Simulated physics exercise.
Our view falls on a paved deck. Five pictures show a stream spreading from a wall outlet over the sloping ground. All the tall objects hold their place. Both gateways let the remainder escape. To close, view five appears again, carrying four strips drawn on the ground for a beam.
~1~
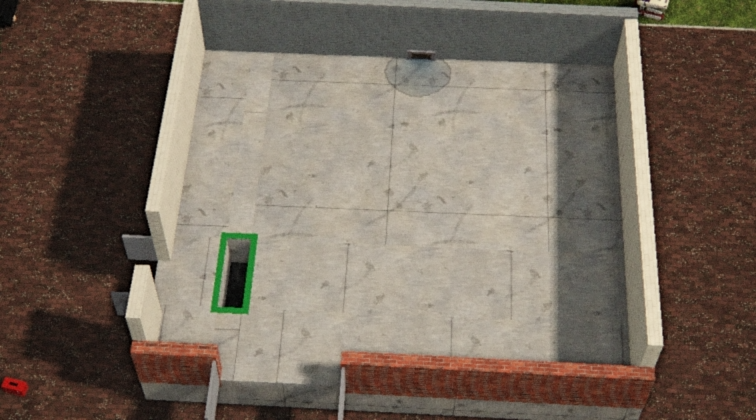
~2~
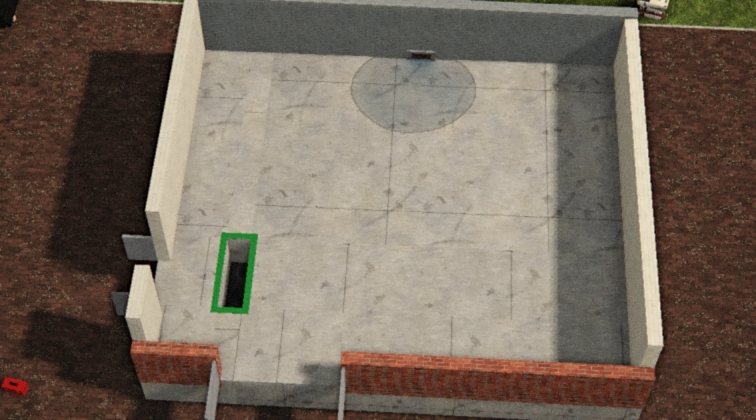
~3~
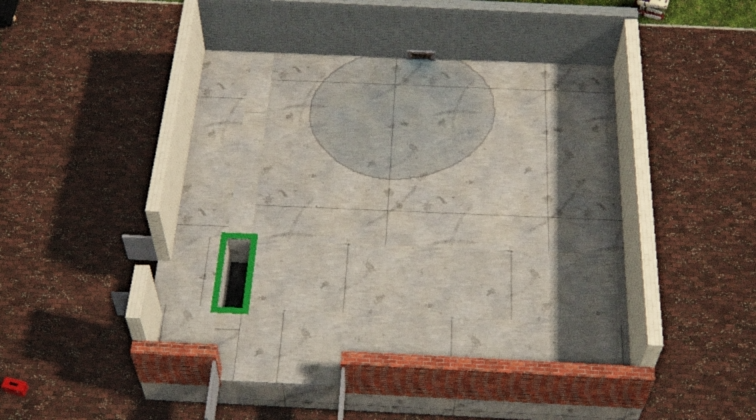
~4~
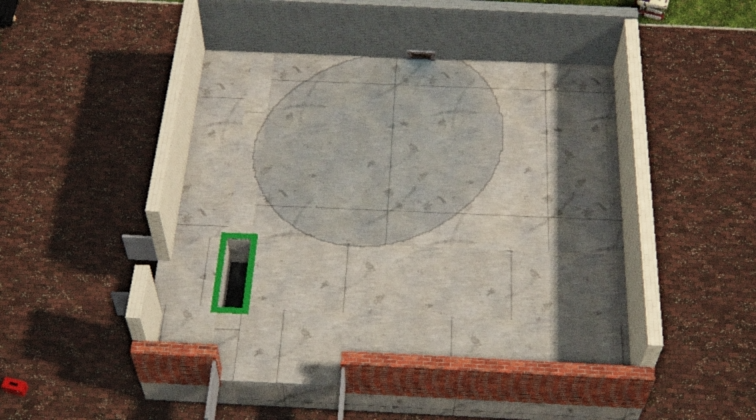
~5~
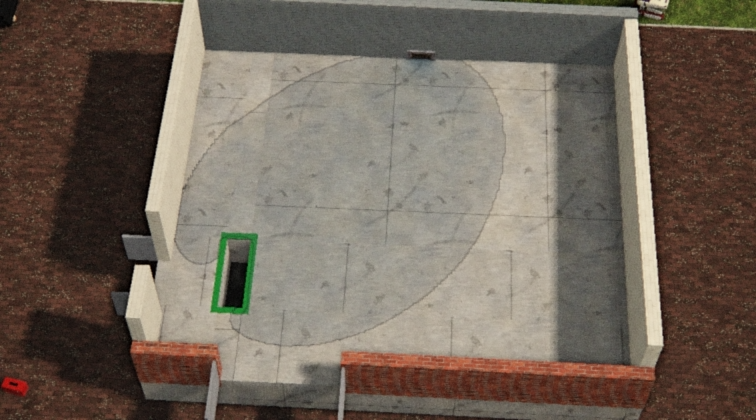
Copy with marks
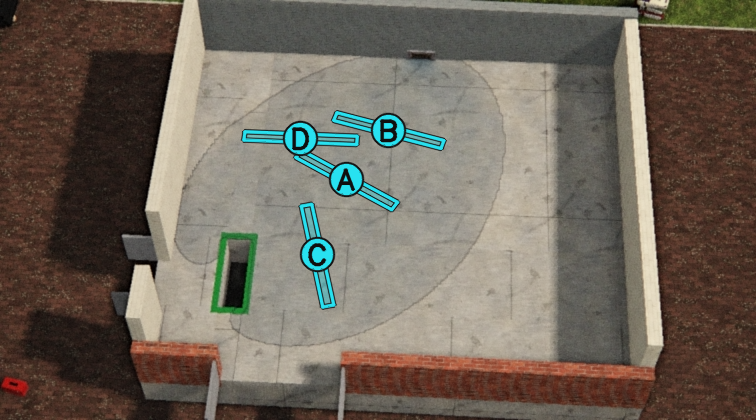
On a walled paved deck, a dark wet patch spreads from the back wall to the green-edged drain.
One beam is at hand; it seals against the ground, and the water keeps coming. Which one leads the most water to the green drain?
Best: D.
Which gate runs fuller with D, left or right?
The right one.
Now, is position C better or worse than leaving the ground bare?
Worse.
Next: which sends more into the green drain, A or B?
The answer is B.
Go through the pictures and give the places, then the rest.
Outfall at (421, 55); green drain at (235, 273); open gate at (282, 371); open gate at (166, 287); front seen at (437, 89), 2 % of the ground wet; green drain still dry, in the first picture.
Front seen at (396, 126), 6 % of the ground wet; green drain still dry, in the second picture.
Front seen at (335, 157), 14 % of the ground wet; green drain still dry, in the third picture.
Front seen at (325, 236), 26 % of the ground wet; green drain still dry, in the fourth picture.
Front seen at (245, 328), 44 % of the ground wet; green drain taking water, in the fifth picture.
On the marked copy, A from (298, 154) to (394, 205); B from (335, 116) to (442, 144); C from (306, 205) to (328, 305); D from (244, 135) to (356, 140).
Choosing A, about 16 % of the stream goes into the green drain, about 84 % out by the gates.
Choosing B, about 21 % of the stream goes into the green drain, about 79 % out by the gates.
Choosing C, about 18 % of the stream goes into the green drain, about 82 % out by the gates.
Choosing D, about 27 % of the stream goes into the green drain, about 73 % out by the gates.
